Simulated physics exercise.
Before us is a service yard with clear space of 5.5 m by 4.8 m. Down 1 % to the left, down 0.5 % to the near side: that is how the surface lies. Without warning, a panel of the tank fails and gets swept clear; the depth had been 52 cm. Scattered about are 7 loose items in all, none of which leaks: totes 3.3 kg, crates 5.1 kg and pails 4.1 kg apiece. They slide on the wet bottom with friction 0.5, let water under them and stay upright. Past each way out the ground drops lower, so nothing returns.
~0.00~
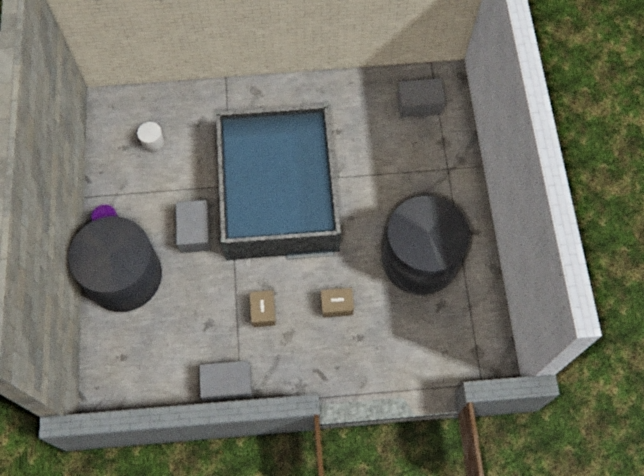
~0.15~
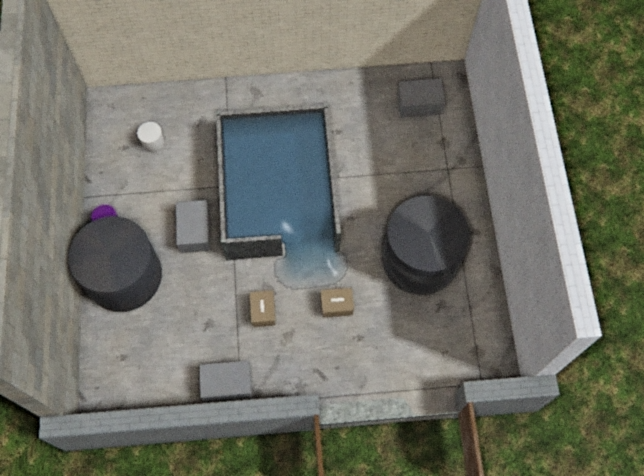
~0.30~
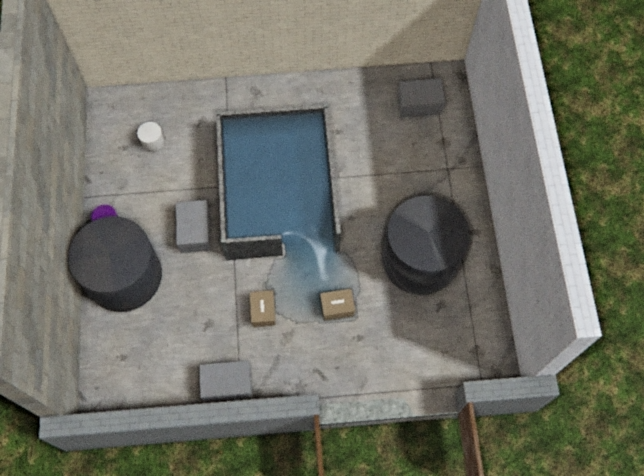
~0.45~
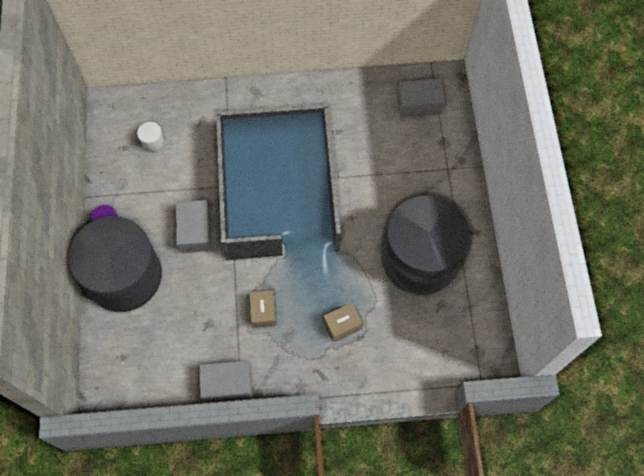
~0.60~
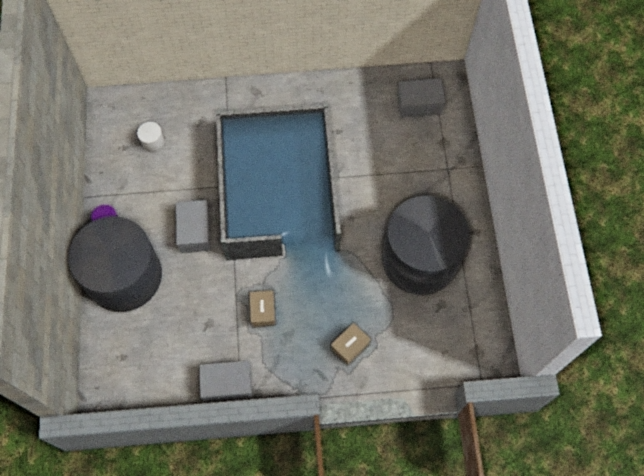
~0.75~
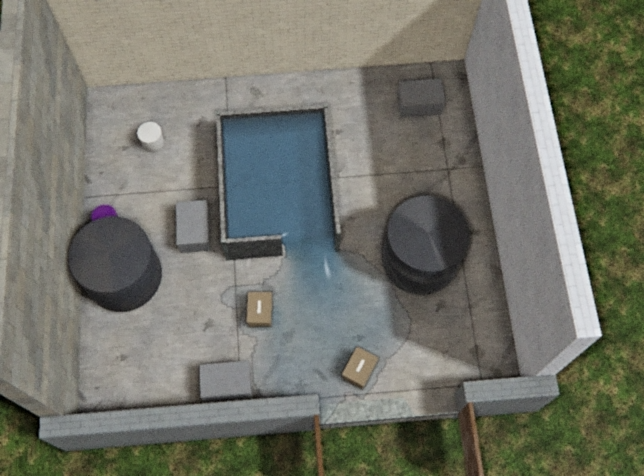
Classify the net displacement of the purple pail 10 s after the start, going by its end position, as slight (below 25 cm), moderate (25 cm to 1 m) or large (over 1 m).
Slight.
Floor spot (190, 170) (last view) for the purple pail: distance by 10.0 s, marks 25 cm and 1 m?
From that spot, it remains nearly still.
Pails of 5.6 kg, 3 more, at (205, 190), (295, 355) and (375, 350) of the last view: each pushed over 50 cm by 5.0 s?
Answers, first to last: Not exceeding, exceeding, exceeding.
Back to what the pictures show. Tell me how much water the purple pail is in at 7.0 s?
Close to 1 centimetres.
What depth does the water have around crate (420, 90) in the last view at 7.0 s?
Roughly 1 cm.
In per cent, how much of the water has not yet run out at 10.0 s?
52 %.
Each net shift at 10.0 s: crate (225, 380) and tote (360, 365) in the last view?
80 cm for the first, and the second is gone out.
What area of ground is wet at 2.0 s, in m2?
9.5 m2.
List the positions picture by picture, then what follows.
In the first picture, the purple pail at (104, 215), on the bottom; water covers 2.5 m2; 0 of 7 have shifted.
In the second picture, the purple pail at (104, 215), on the bottom; water covers 2.8 m2; 0 of 7 have shifted.
In the third picture, the purple pail at (104, 215), on the bottom; 3.3 m2 under water; 0 of 7 have shifted.
In the fourth picture, the purple pail at (104, 215) rests on the ground; 3.9 m2 under water; 1 of 7 have shifted.
In the fifth picture, the purple pail at (104, 215) rests on the ground; 4.6 m2 under water; 1 of 7 have shifted.
In the sixth picture, the purple pail at (104, 215), on the bottom; water covers 5.5 m2; 1 of 7 have shifted.
After 2.0 s the purple pail is near (104, 215), 0.0 m from its start, aground; 1 of 7 are out; 0 afloat.
After 4.5 s the purple pail is near (104, 215), 0.0 m from its start, aground; 1 of 7 are out; 0 afloat.
After 7.0 s the purple pail is near (104, 215), 0.0 m from its start, aground; 1 of 7 are out; 2 afloat.
After 10.0 s the purple pail is near (104, 215), 0.0 m from its start, aground; 1 of 7 are out; 2 afloat.
